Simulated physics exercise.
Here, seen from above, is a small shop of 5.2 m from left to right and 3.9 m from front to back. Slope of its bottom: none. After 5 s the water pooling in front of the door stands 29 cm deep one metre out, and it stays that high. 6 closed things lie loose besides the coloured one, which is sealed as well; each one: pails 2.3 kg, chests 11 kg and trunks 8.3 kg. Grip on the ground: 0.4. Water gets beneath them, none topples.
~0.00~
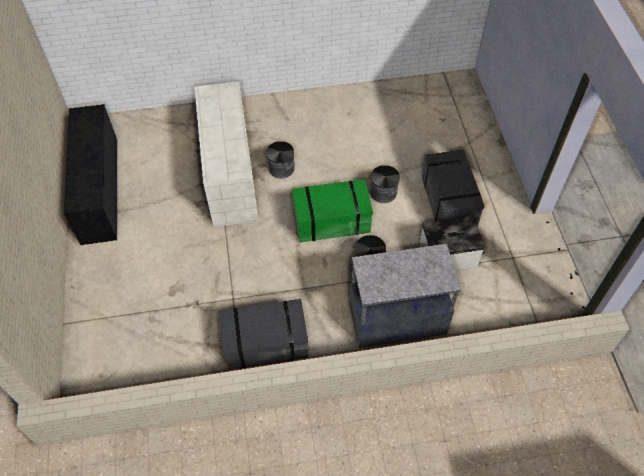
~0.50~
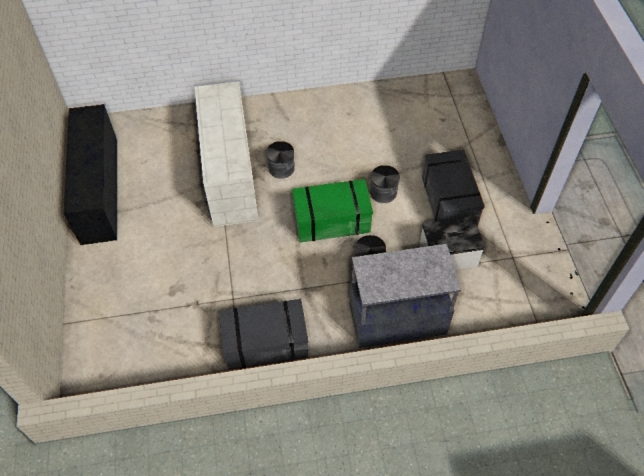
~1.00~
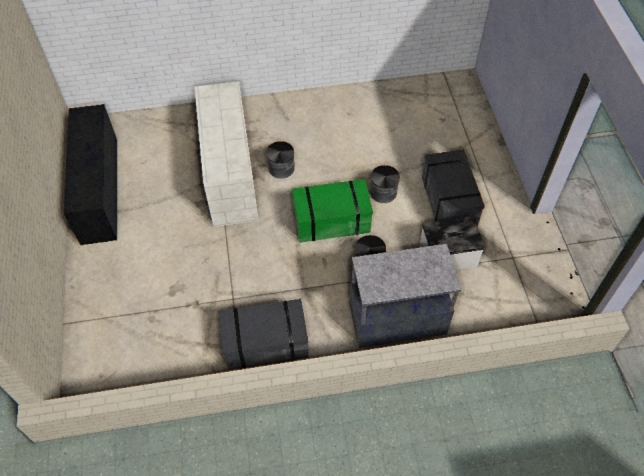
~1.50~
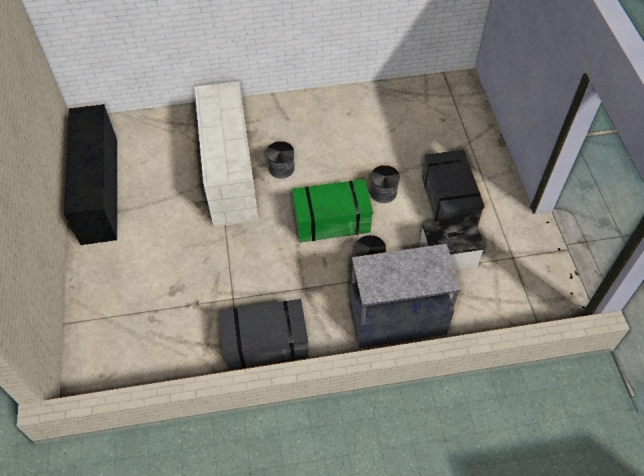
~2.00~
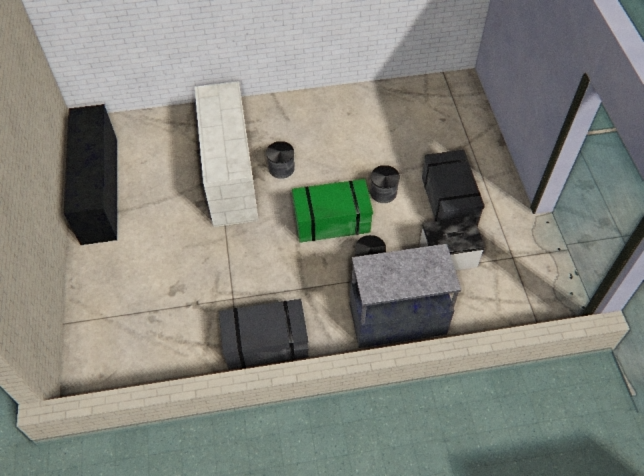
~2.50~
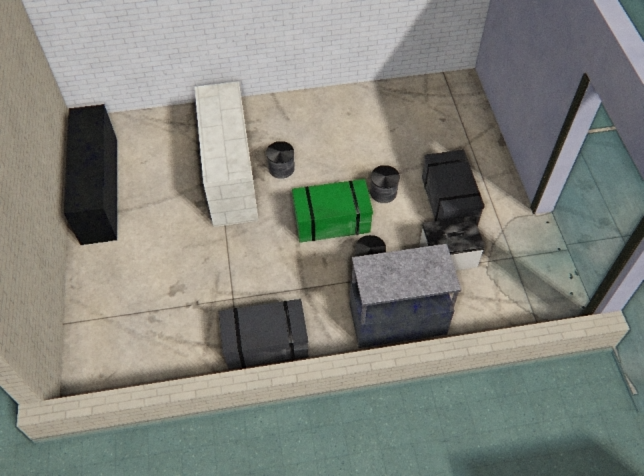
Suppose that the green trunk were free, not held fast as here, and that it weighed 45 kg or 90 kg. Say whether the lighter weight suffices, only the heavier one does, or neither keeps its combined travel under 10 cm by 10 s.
Expect only the larger amount to be sufficient.
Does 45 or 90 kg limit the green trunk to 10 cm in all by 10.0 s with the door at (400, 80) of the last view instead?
Under that setup, the heavy option is needed.
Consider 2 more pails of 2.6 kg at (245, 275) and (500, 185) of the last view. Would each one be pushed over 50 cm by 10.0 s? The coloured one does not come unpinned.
In the order given, beyond the mark and then within the mark.
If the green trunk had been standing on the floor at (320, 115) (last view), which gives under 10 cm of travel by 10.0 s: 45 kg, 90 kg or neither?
Only the larger holds.
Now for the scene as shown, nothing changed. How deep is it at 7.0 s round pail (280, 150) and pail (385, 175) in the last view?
Depth approx. 2 cm / 8 cm.
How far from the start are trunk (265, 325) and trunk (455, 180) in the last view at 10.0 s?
Shifts: 140 cm / 50 cm.
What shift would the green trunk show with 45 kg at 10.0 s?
Close to 100 centimetres.
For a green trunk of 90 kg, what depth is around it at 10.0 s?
Depth: Approx. 9 cm.
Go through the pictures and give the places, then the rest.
The green trunk at (332, 200), on the bottom; 0.0 m2 under water; 0 of 7 have shifted, in the first frame.
The green trunk at (332, 200) rests on the ground; 0.0 m2 under water; 0 of 7 have shifted, in the second frame.
The green trunk at (332, 200), on the bottom; 0.0 m2 under water; 0 of 7 have shifted, in the third frame.
The green trunk at (332, 200), on the bottom; water covers 0.0 m2; 0 of 7 have shifted, in the fourth frame.
The green trunk at (332, 200), on the bottom; 0.1 m2 under water; 0 of 7 have shifted, in the fifth frame.
The green trunk at (332, 200), on the bottom; 0.7 m2 under water; 0 of 7 have shifted, in the sixth frame.
After 3.5 s the green trunk would be 0 cm from its start with 45 kg and 0 cm from its start with 90 kg; 0 cm of water round it then.
After 4.5 s the green trunk would be 0 cm from its start with 45 kg and 0 cm from its start with 90 kg; 3 cm of water round it then.
After 7.0 s the green trunk would be 35 cm from its start with 45 kg and 0 cm from its start with 90 kg; 8 cm of water round it then.
After 10.0 s the green trunk would be 93 cm from its start with 45 kg and 0 cm from its start with 90 kg; 9 cm of water round it then.
